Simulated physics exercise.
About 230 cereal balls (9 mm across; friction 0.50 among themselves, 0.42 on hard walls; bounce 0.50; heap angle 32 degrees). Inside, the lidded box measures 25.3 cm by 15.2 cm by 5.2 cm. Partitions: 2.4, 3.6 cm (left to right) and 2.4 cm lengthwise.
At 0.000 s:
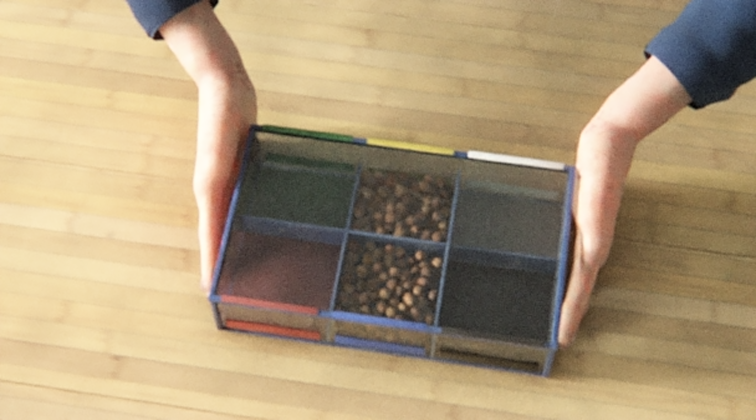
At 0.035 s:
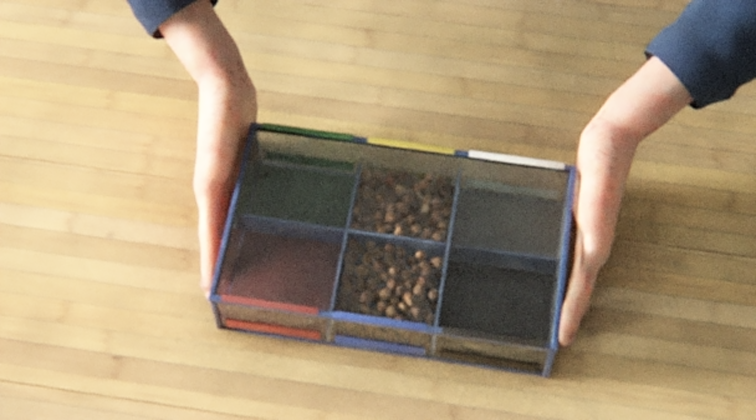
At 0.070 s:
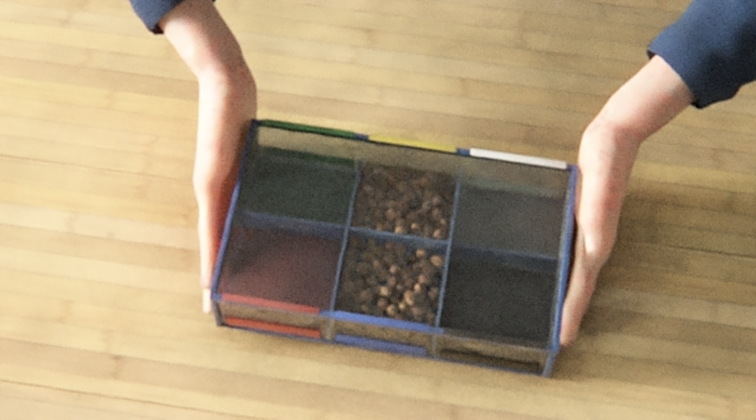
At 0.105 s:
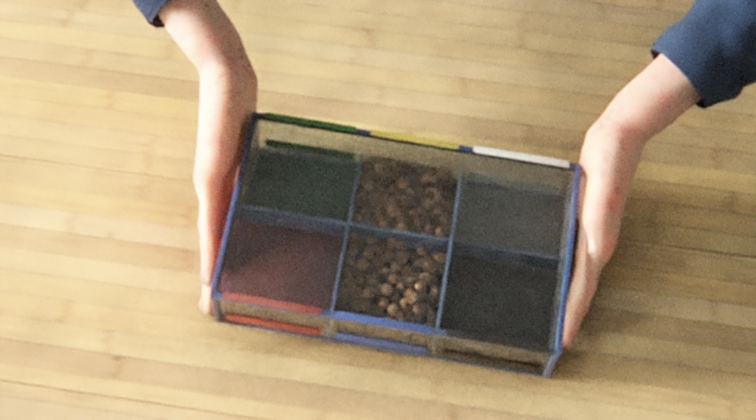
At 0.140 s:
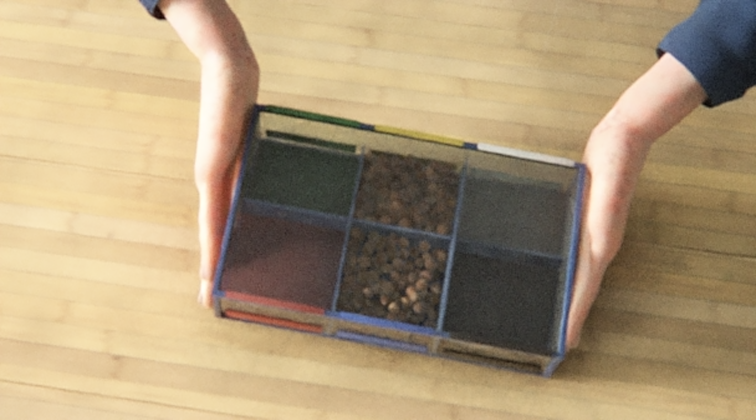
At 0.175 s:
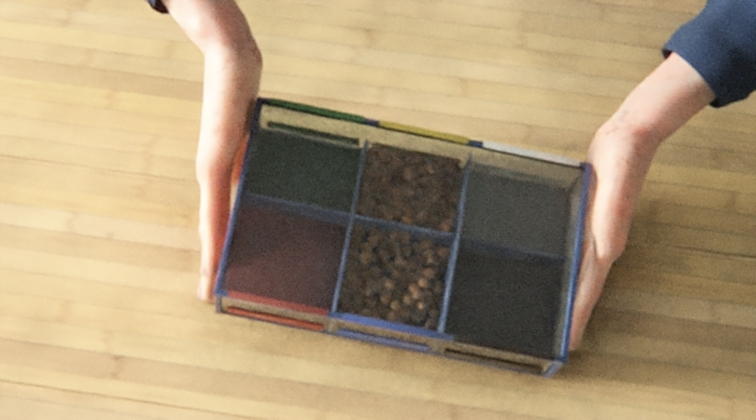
Two hands hold a divided clear box of small brown balls and tilt it slightly.
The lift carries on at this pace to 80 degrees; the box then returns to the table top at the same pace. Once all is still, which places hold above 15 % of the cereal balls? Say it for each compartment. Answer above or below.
Red compartment: Below; blue compartment: Above; green compartment: Below; yellow compartment: Above; white compartment: Below; black compartment: Above.
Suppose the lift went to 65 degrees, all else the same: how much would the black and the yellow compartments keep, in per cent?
Then: Black 5; yellow 40.
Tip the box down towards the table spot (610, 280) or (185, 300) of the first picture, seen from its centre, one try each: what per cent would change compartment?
About 20 and 55 per cent.
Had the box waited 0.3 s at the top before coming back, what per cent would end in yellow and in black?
In that case yellow 20; black 25.
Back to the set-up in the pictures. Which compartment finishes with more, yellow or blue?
The blue compartment.
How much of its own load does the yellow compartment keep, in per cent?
About 40 per cent.
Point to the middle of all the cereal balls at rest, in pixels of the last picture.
Around (420, 313).
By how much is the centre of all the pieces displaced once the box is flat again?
Roughly 5.0 cm.
After 0.86 s, tilt 80 degrees; blue 55 %, yellow 40 %, black 5 %.
After 1.31 s, tilt 35 degrees; blue 55 %, yellow 20 %, black 25 %.
Then, at 1.84 s, tilt 0 degrees; blue 55 %, yellow 20 %, black 25 %.
In the end, at 2.5 s, red 0 %, blue 55 %, green 0 %, yellow 20 %, white 0 %, black 25 %.
